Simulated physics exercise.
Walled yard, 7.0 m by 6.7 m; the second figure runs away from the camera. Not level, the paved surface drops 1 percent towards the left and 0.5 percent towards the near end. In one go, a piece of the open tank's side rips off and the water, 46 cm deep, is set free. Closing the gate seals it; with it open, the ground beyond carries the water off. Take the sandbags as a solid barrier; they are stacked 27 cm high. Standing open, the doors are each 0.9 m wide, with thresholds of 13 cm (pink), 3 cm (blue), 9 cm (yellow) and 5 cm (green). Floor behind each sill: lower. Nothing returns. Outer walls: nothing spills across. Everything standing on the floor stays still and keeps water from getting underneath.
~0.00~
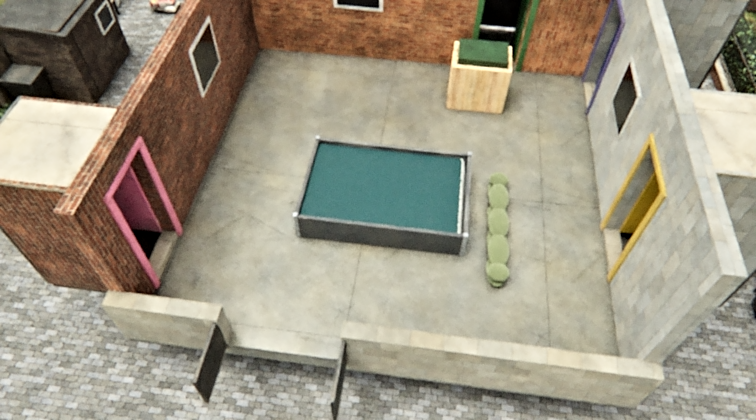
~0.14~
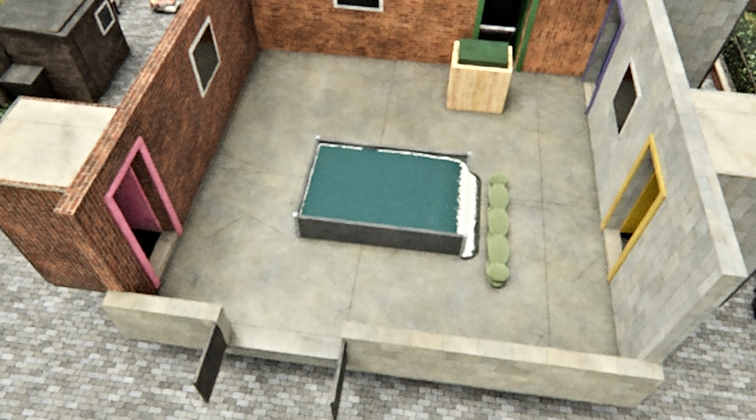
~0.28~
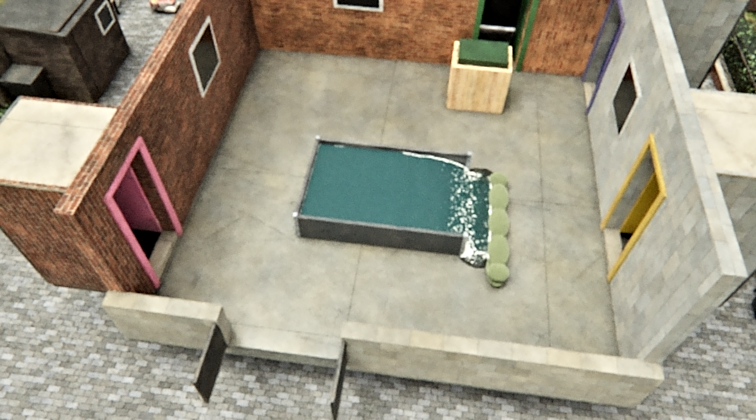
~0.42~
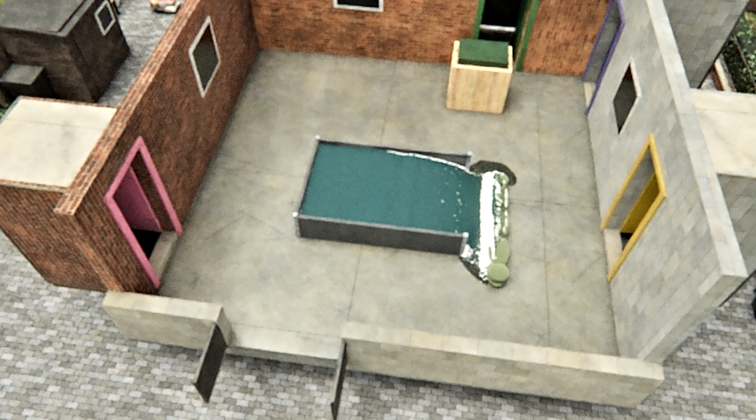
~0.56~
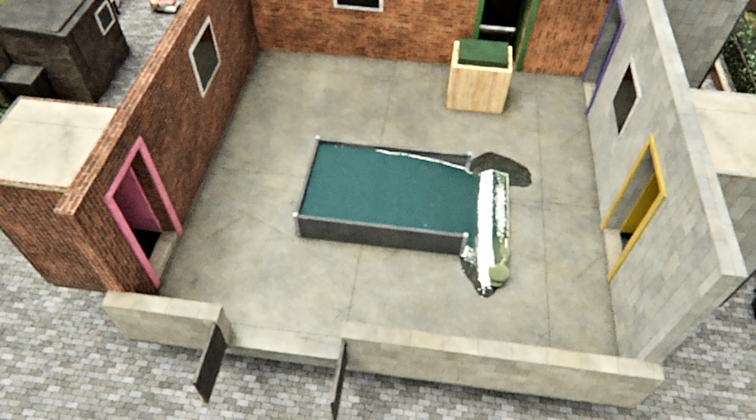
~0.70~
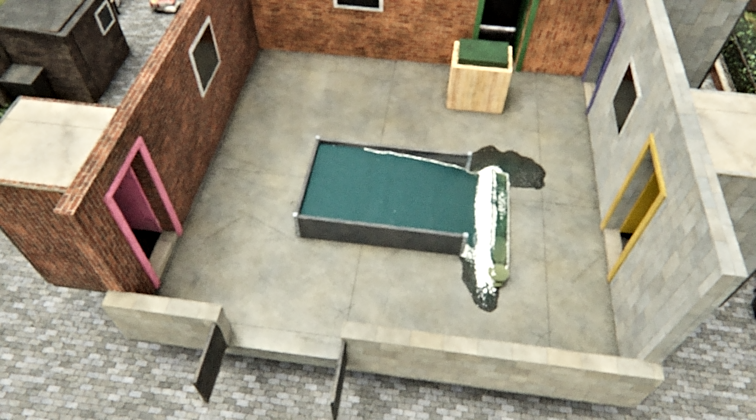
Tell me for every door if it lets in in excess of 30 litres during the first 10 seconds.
In the first 10 seconds the pink door does not let in over 30 litres; the blue door lets in over 30 litres; the yellow door does not let in over 30 litres; the green door does not let in over 30 litres.
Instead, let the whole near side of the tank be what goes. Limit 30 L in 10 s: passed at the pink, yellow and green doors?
So pink stays lower, yellow stays lower, green stays lower.
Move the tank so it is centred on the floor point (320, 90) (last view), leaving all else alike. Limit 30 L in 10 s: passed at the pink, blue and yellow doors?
Checking each door against the limit: Pink does not exceed it, blue tops it, yellow does not exceed it.
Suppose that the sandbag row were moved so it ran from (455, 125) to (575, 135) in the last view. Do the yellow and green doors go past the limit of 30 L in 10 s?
Result: Yellow door beyond the limit; green door inside the limit.
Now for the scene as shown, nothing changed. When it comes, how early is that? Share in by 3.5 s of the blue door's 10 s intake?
Roughly 10 percent is in by then.
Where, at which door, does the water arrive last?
I'd say the pink one.
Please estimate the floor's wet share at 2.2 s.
Close to 30 in a hundred.
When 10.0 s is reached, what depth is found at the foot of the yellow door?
Roughly 5.5 cm deep.
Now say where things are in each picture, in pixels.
Still water, 46 cm deep, in the open tank at (387, 187), in the first picture.
Water pours out at (463, 208) and has run 0.9 m, to (468, 255); typically 8 cm deep outside, 46 cm at the open tank's back, in the second picture.
Water pours out at (463, 208) and has run 1.1 m, to (479, 263); typically 13 cm deep outside, 46 cm at the open tank's back, in the third picture.
The front is at (486, 280), 1.4 m from the gap at (463, 209); 1.3 m2 of floor is under water; 46 cm left at the back of the open tank, in the fourth picture.
Water pours out at (463, 208) and has run 1.6 m, to (486, 293); typically 12 cm deep outside, 46 cm at the open tank's back, in the fifth picture.
The front is at (490, 304), 1.8 m from the gap at (463, 209); 2.1 m2 of floor is under water; 46 cm left at the back of the open tank, in the sixth picture.
After 1.4 s water covers 20 % of the floor and is deepest (34 cm) near (473, 238); pink door not reached, blue door not reached, yellow door not reached, green door not reached.
After 2.2 s water covers 30 % of the floor and is deepest (35 cm) near (473, 221); pink door not reached, blue door not reached, yellow door 4 cm at the sill, 0 L in, green door not reached.
After 3.5 s water covers 45 % of the floor and is deepest (24 cm) near (473, 229); pink door not reached, blue door 9 cm at the sill, 5 L in, yellow door 2 cm at the sill, 0 L in, green door 3 cm at the sill, 0 L in.
After 6.0 s water covers 60 % of the floor and is deepest (21 cm) near (473, 229); pink door 7 cm at the sill, 0 L in, blue door 6 cm at the sill, 49 L in, yellow door 4 cm at the sill, 0 L in, green door 4 cm at the sill, 0 L in.
After 10.0 s water covers 85 % of the floor and is deepest (10 cm) near (473, 238); pink door 7 cm at the sill, 0 L in, blue door 5 cm at the sill, 63 L in, yellow door 5 cm at the sill, 0 L in, green door 3 cm at the sill, 0 L in.
